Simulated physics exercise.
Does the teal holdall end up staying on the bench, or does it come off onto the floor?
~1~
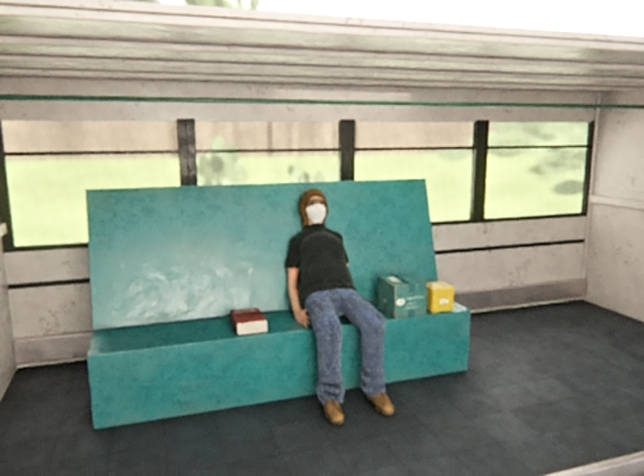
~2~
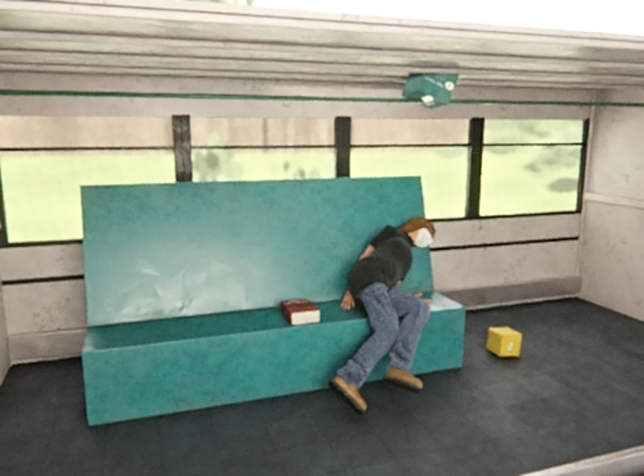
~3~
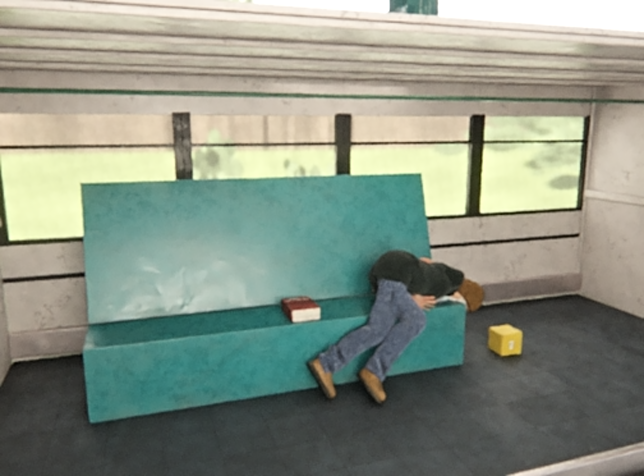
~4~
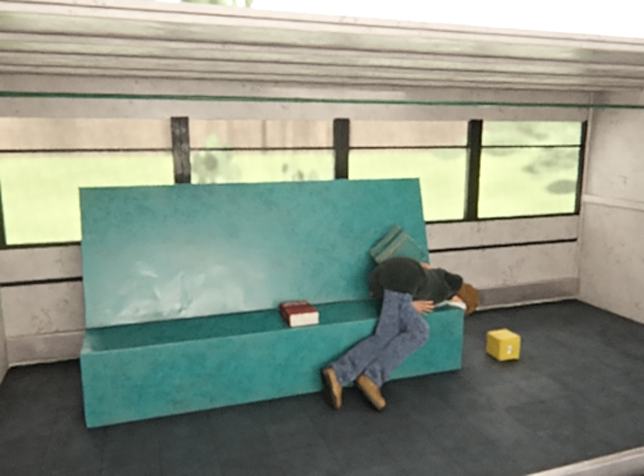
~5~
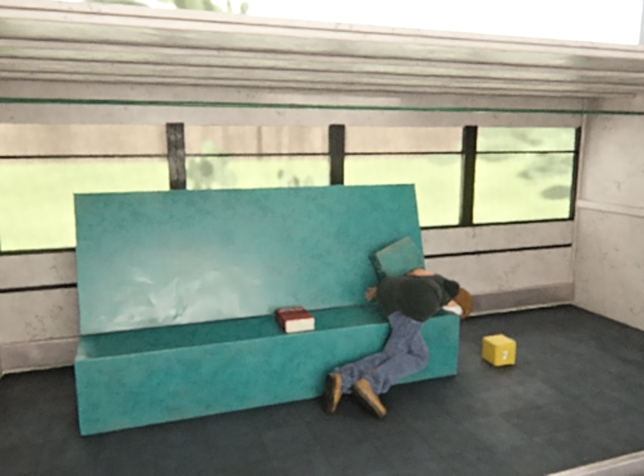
It stays on the bench. After flying up high, it comes back down behind the slumped sleeper and ends tilted against the backrest.
Inside a carriage with a row of windows, a masked sleeper in a dark shirt and jeans sits slumped on a teal bench, a red folder to the left and a teal holdall and yellow tub to the right. The sleeper tips right as the folder slides the same way, the tub drops to the floor and the holdall flies up towards the ceiling. The sleeper folds over the bench end while the holdall rises almost out of view. It then comes down behind the sleeper, ending tilted against the backrest, with the folder still on the seat.
